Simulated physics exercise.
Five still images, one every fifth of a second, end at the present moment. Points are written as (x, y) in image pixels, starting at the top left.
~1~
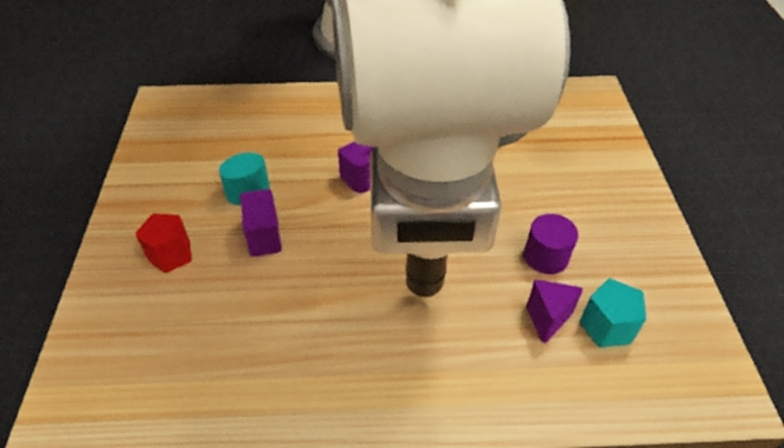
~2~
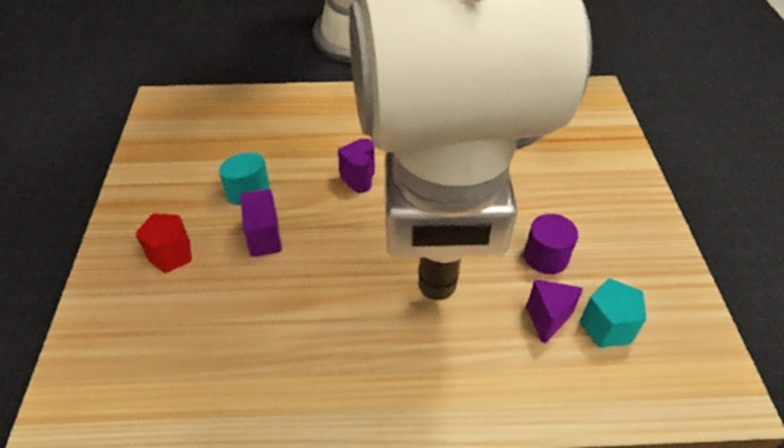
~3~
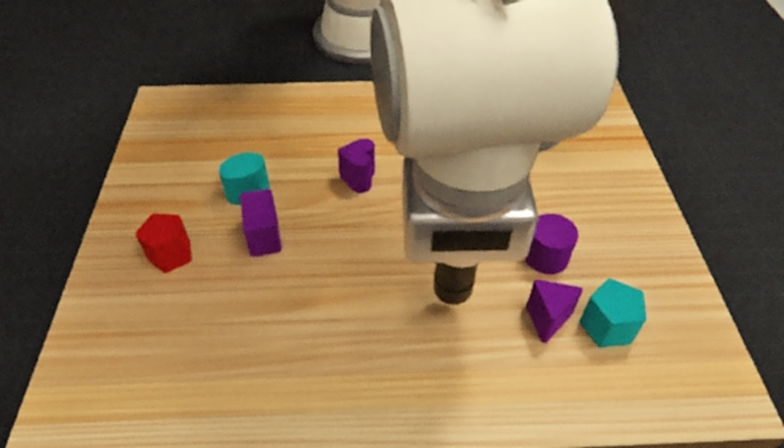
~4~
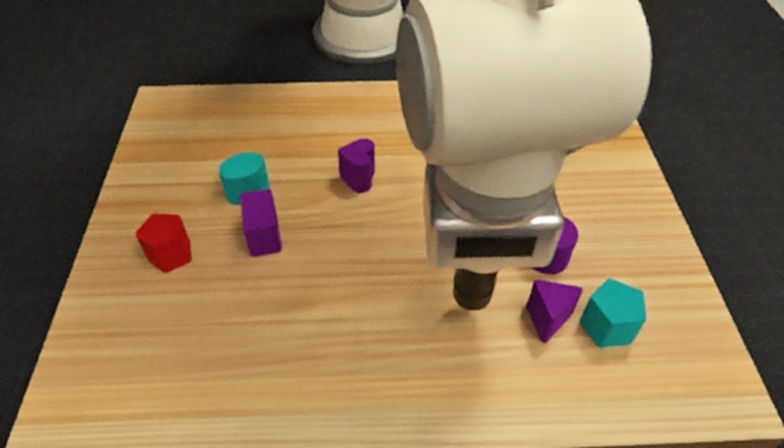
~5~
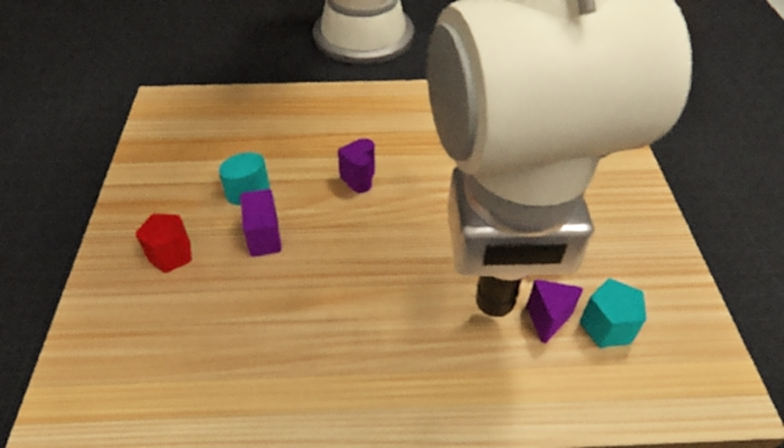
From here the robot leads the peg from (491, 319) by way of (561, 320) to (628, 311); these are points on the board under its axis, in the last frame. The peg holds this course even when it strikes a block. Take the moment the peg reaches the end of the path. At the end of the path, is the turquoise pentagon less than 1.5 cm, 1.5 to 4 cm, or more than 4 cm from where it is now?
Long, over 4 cm.
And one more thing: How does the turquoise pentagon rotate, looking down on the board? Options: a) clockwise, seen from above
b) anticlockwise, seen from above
That would be a.
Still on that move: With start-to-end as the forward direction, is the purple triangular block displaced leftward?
It seems so.
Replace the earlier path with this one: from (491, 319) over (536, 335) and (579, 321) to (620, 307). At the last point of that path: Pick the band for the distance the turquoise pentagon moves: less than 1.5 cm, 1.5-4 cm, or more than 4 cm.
Ends over 4 cm away.
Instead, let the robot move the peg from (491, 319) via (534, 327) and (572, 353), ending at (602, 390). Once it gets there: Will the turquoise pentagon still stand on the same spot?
No, it doesn't check out.
The first path, step by step. One third of the way, peg at (545, 305); purple triangular block at (584, 292); turquoise pentagon at (631, 302).
Two thirds of the way, peg at (593, 300); purple triangular block at (625, 279), turned 15° anticlockwise; turquoise pentagon at (661, 303), turned 55° clockwise.
At the end, peg at (637, 294); purple circular block not moved; purple triangular block at (667, 268); turquoise pentagon at (692, 306), turned 90° clockwise.
